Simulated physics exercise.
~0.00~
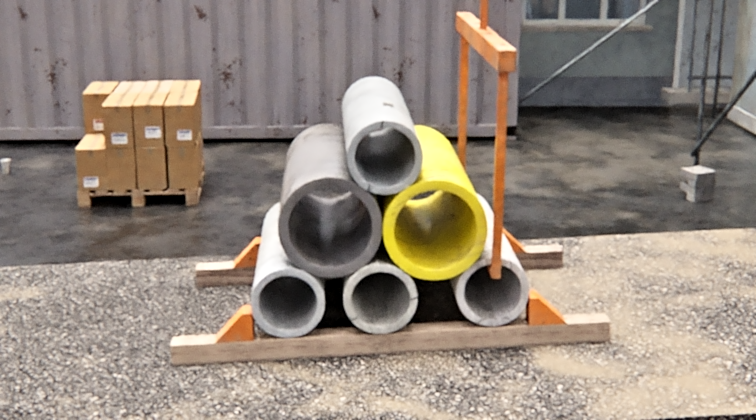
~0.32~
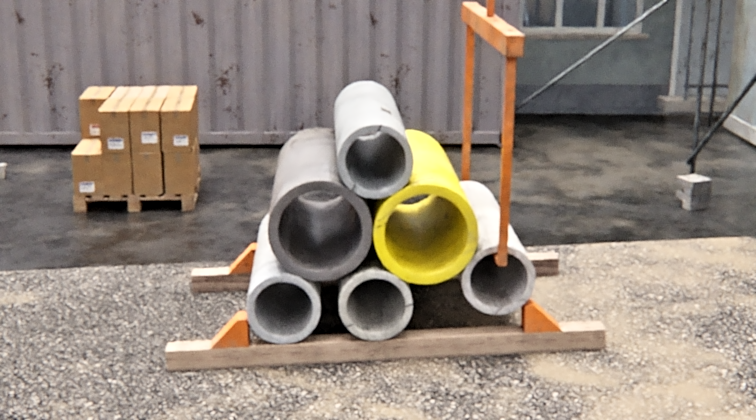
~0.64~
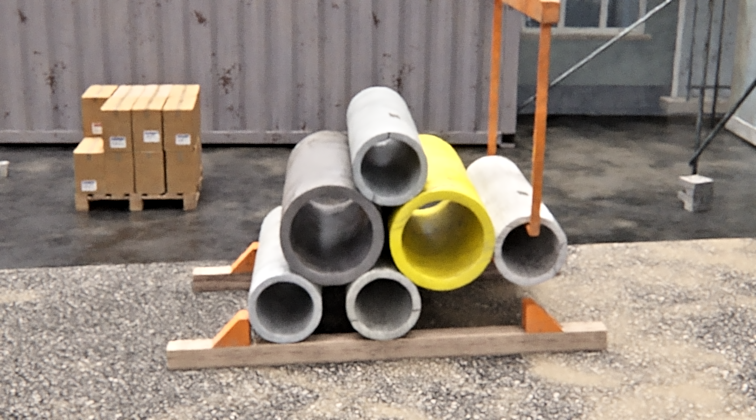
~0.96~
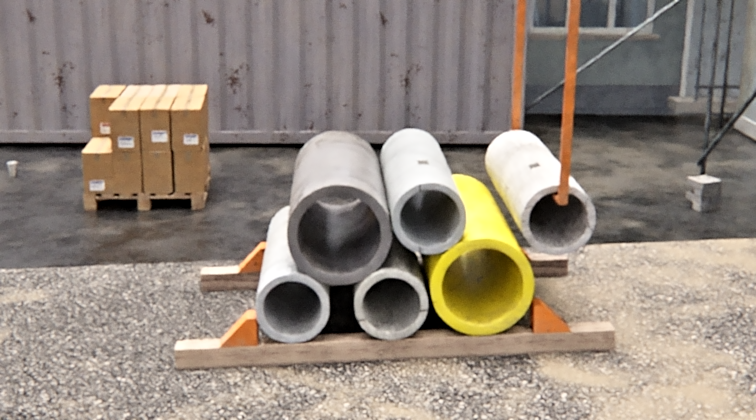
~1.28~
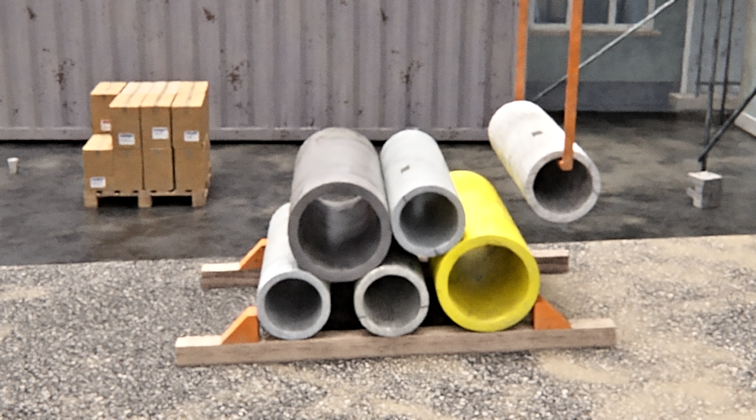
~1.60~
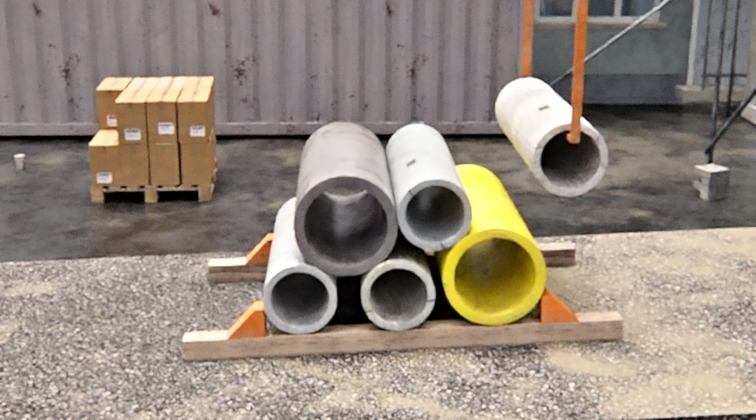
A stack of six concrete pipes sat on timber bearers while an orange beam pulled the bottom right one up and away, and the yellow pipe dropped into its place, a gray one settling lower beside it as the lifted pipe hung clear.
